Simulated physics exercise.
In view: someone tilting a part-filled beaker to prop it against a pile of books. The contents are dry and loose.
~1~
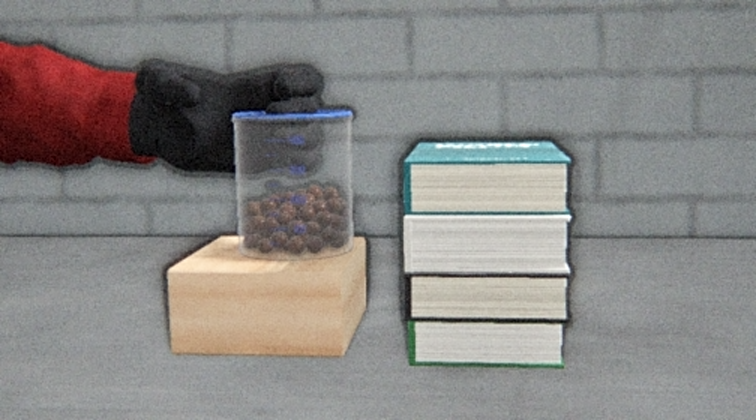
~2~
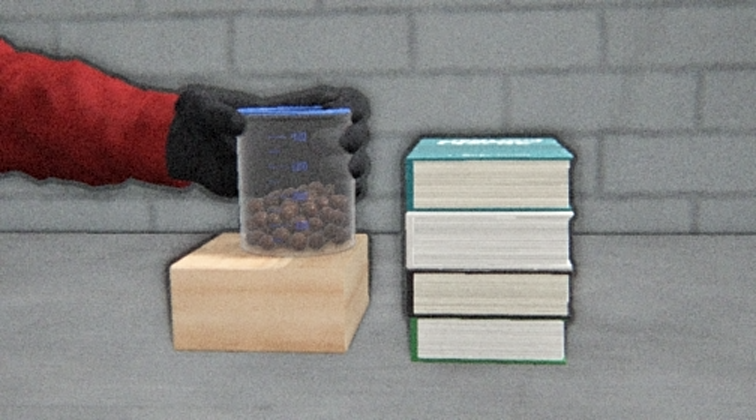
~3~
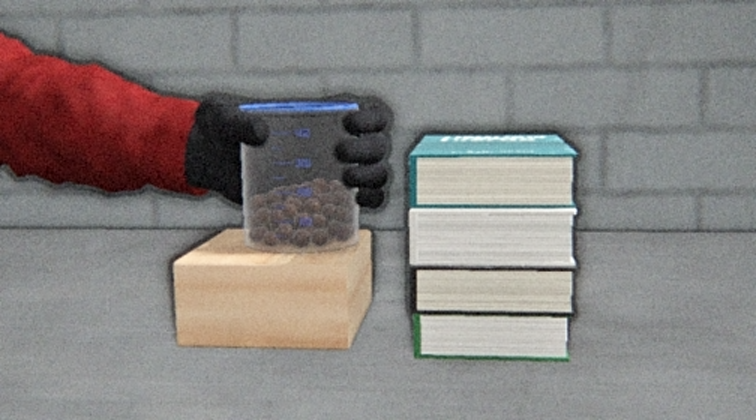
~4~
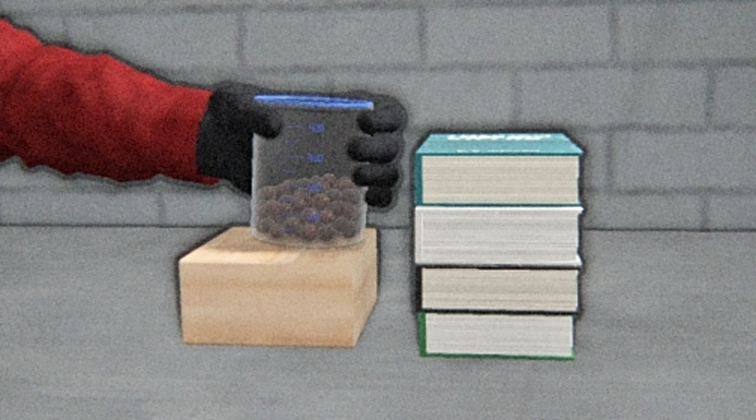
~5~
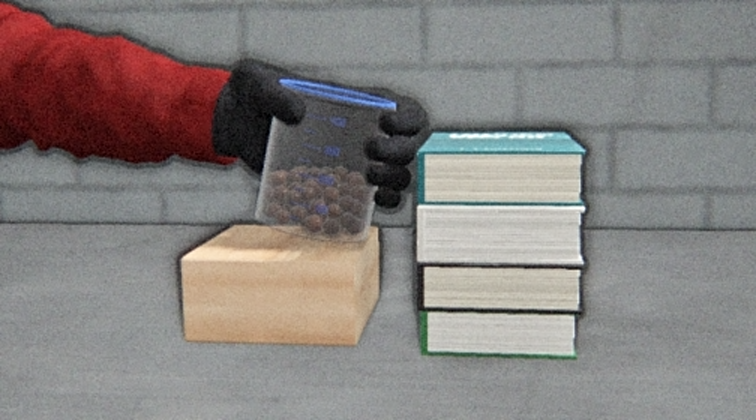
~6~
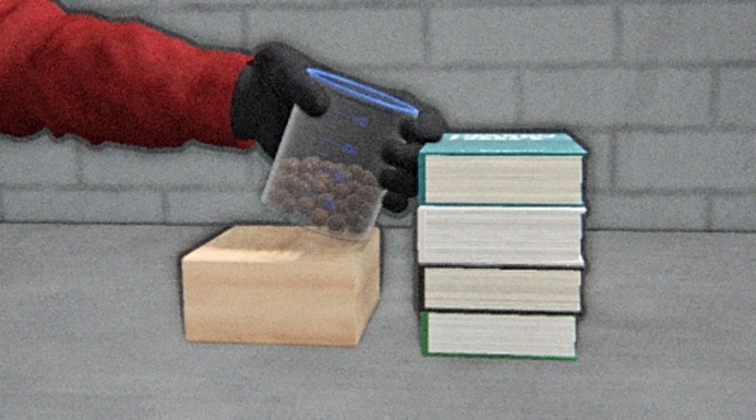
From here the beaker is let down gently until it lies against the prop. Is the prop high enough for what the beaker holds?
In the end the load all remains inside.
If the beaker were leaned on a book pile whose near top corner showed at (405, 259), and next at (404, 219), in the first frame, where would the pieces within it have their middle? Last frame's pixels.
First near (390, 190), then near (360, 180).
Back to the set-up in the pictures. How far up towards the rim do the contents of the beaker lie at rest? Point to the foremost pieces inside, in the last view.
Roughly at (374, 181).
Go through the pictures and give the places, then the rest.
Beaker near (295, 182), a third full of chocolate balls; book pile near (485, 175), reaching most of the way up the beaker, in the first picture.
Beaker near (297, 179), upright; rim near (351, 111); top of the contents near (301, 196), in the second picture.
Beaker near (300, 175), upright; rim near (355, 107); book pile near (491, 168), in the third picture.
Beaker near (311, 169), leaning 4°; rim near (370, 105); top of the contents near (314, 186), in the fourth picture.
Beaker near (324, 160), leaning 12°; rim near (393, 106); book pile near (499, 165), in the fifth picture.
Beaker near (339, 155), leaning 21°; rim near (415, 113); book pile near (500, 166), reaching most of the way up the beaker, in the sixth picture.
Then, 0.10 s on from there, the beaker leans 27°; everything is still inside.
Then, 0.23 s on from there, the beaker rests on the book pile at 30°; everything is still inside.
In the end, the beaker rests on the book pile at 30°; everything is still inside.
